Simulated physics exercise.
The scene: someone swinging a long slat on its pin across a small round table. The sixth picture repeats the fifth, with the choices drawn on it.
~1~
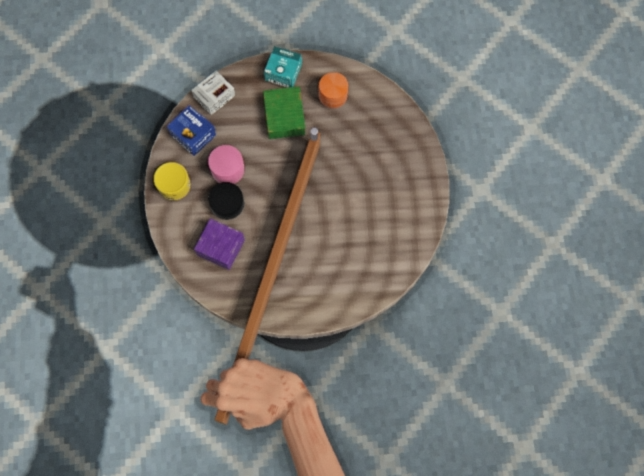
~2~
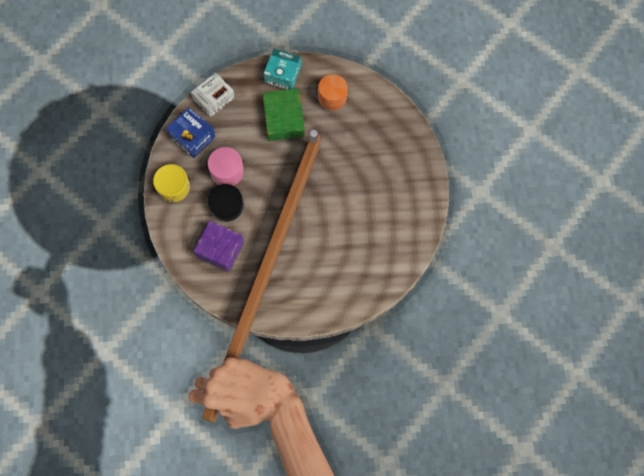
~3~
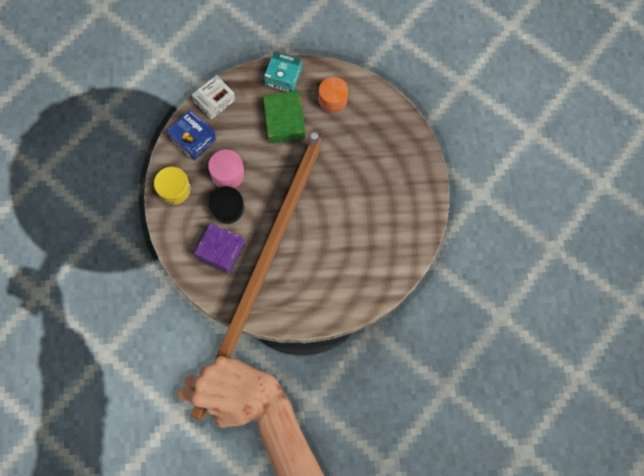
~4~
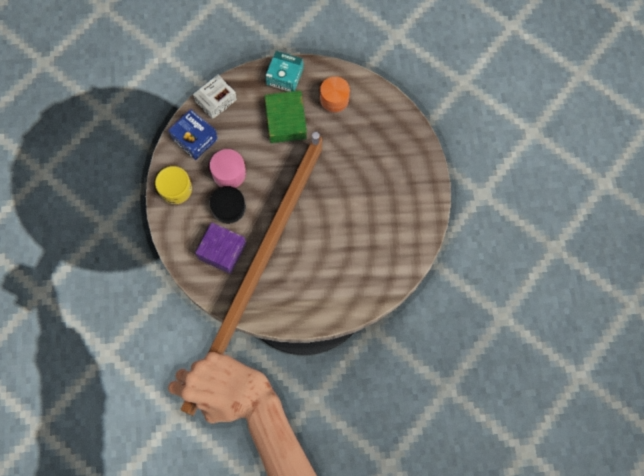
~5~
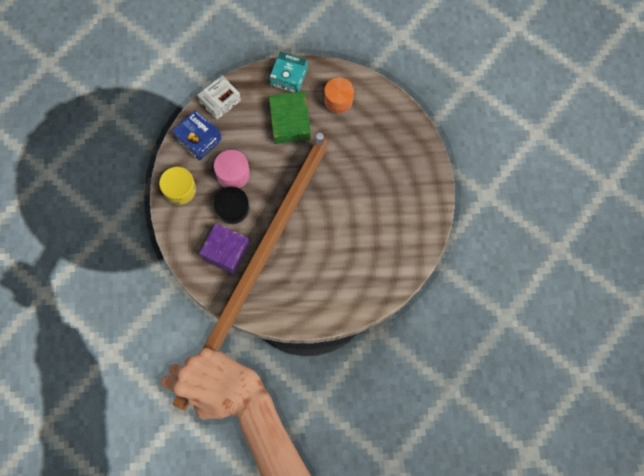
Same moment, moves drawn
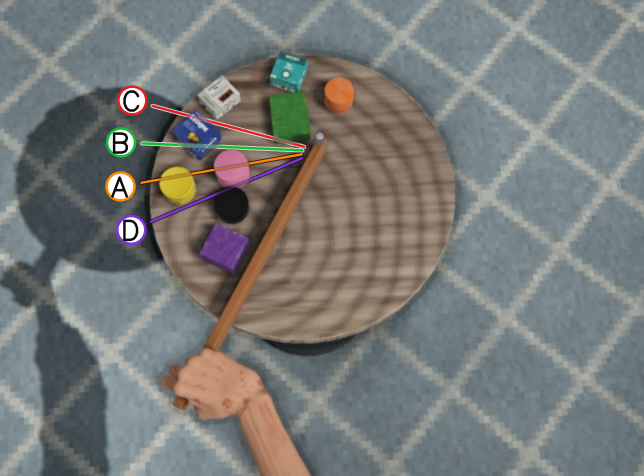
A long wooden slat swung a little to the left on its pin across a small round table as a hand pushed its lower end, narrowing the gap to the purple block among unmoved items.
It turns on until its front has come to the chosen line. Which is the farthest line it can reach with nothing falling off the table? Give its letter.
Nothing falls up to D.
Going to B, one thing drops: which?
The yellow tub.
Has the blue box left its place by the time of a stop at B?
By then, yes.
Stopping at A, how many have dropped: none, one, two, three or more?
One.
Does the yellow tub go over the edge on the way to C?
Yes.
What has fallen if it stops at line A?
It is the yellow tub.
On the marked copy, A at (222, 168); B at (222, 147); C at (228, 126); D at (228, 189).
With D. Early on, arm (253, 212); purple block (211, 233); white packet (219, 98).
Further on, arm (237, 193); yellow tub (173, 179); purple block (192, 205).
At the end, arm (230, 180); yellow tub (165, 159); purple block (185, 185); nothing has fallen.
As for the rest, A drops the yellow tub; B drops the yellow tub; C drops the blue box, white packet and yellow tub.
